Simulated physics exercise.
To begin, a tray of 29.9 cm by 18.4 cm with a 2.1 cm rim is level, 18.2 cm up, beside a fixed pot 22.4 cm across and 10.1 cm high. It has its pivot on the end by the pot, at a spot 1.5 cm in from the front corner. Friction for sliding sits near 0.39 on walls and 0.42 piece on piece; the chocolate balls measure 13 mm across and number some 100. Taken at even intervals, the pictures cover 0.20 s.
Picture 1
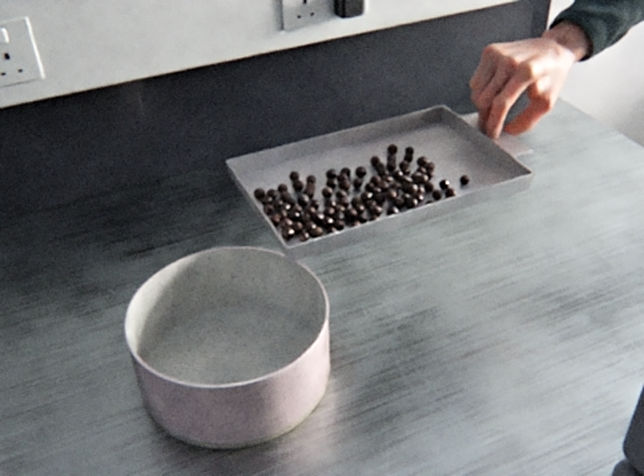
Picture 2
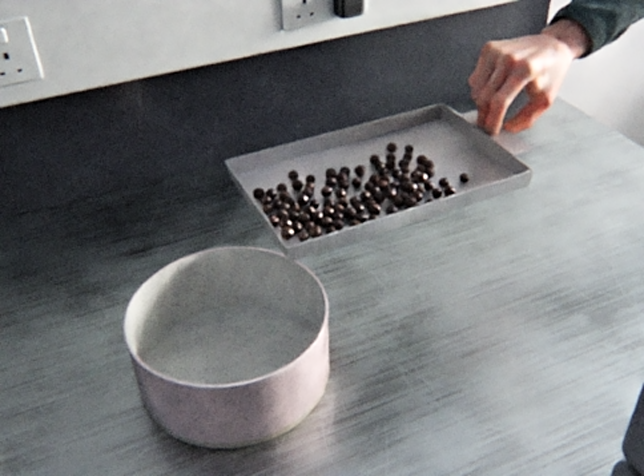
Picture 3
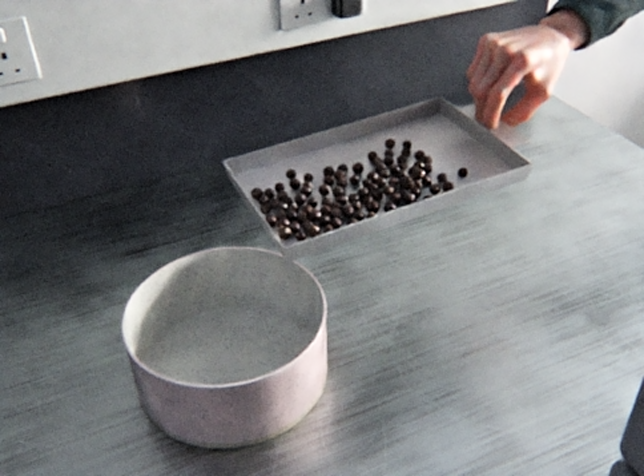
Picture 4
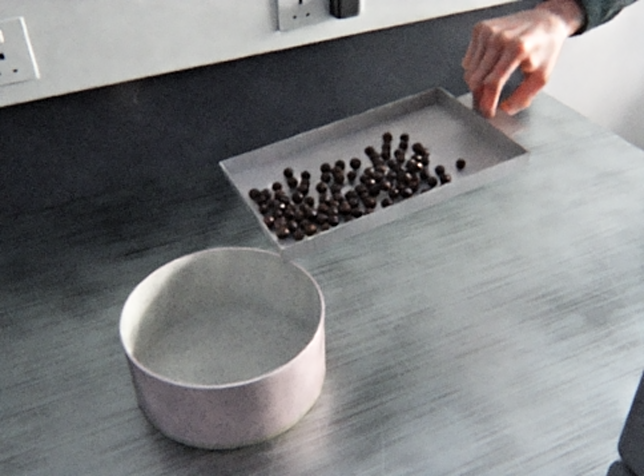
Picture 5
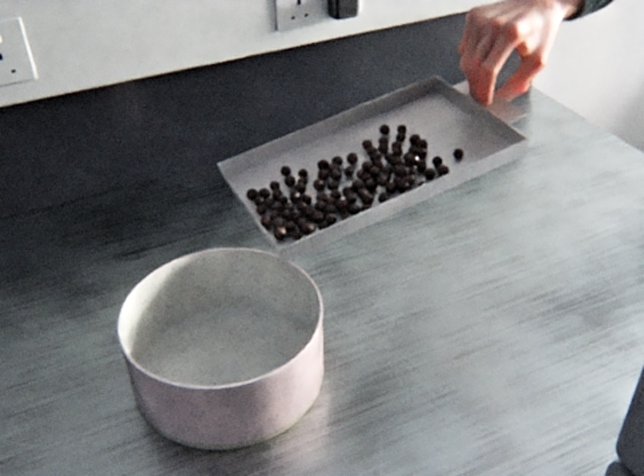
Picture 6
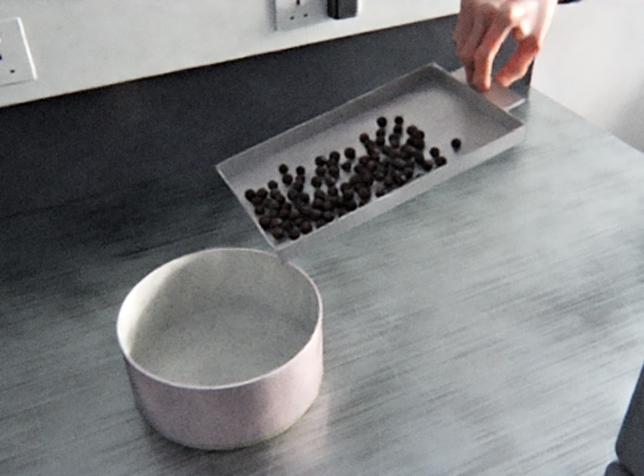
A dark grey streaked countertop beside a pale wall with sockets is seen from above at an angle, in a view that drifts very slightly. A round, pale pinkish pot sits at lower left, and behind it to the right is a shallow grey tray scattered with small dark brown balls. A hand at upper right slowly raises the tray's right end, tilting it leftward, while the balls keep their places on it.
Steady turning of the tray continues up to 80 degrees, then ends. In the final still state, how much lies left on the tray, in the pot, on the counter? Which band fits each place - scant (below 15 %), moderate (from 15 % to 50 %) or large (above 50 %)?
Tray - large; pot - scant; counter - scant.
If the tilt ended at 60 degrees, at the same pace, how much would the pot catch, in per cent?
0 per cent.
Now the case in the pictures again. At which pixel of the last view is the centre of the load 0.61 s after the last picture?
Approximately (263, 186) in the last picture.
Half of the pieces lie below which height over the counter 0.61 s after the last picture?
Roughly 22 cm.
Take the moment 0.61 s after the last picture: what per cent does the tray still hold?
Roughly 100 per cent.
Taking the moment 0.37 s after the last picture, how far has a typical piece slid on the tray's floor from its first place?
About 7 cm.
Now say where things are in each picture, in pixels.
The first frame shows tray tilt 0 degrees, front corners at (289, 245) and (531, 172); middle of the pieces at (366, 197); pot at (227, 309).
The second frame shows tray tilt 1 degrees, front corners at (289, 245) and (531, 170); middle of the pieces at (365, 196).
The third frame shows tray tilt 2 degrees, front corners at (286, 246) and (529, 163); middle of the pieces at (363, 194).
The fourth frame shows tray tilt 6 degrees, front corners at (283, 246) and (527, 152), lowest corner left back; middle of the pieces at (360, 190).
The fifth frame shows tray tilt 9 degrees, front corners at (280, 247) and (525, 138), lowest corner left back; middle of the pieces at (358, 186).
The sixth frame shows tray tilt 13 degrees, front corners at (278, 248) and (523, 124), lowest corner left back; middle of the pieces at (355, 181); pot at (220, 311).
Then, 0.37 s after the last picture, tilt 46 degrees; the tray holds 100 %, the pot 0 %.
Then, 0.61 s after the last picture, tilt 67 degrees; the tray holds 100 %, the pot 0 %.
Then, 0.96 s after the last picture, tilt 80 degrees; the tray holds 95 %, the pot 0 %.
In the end, tray 95 %, pot 0 %, counter 0 %.
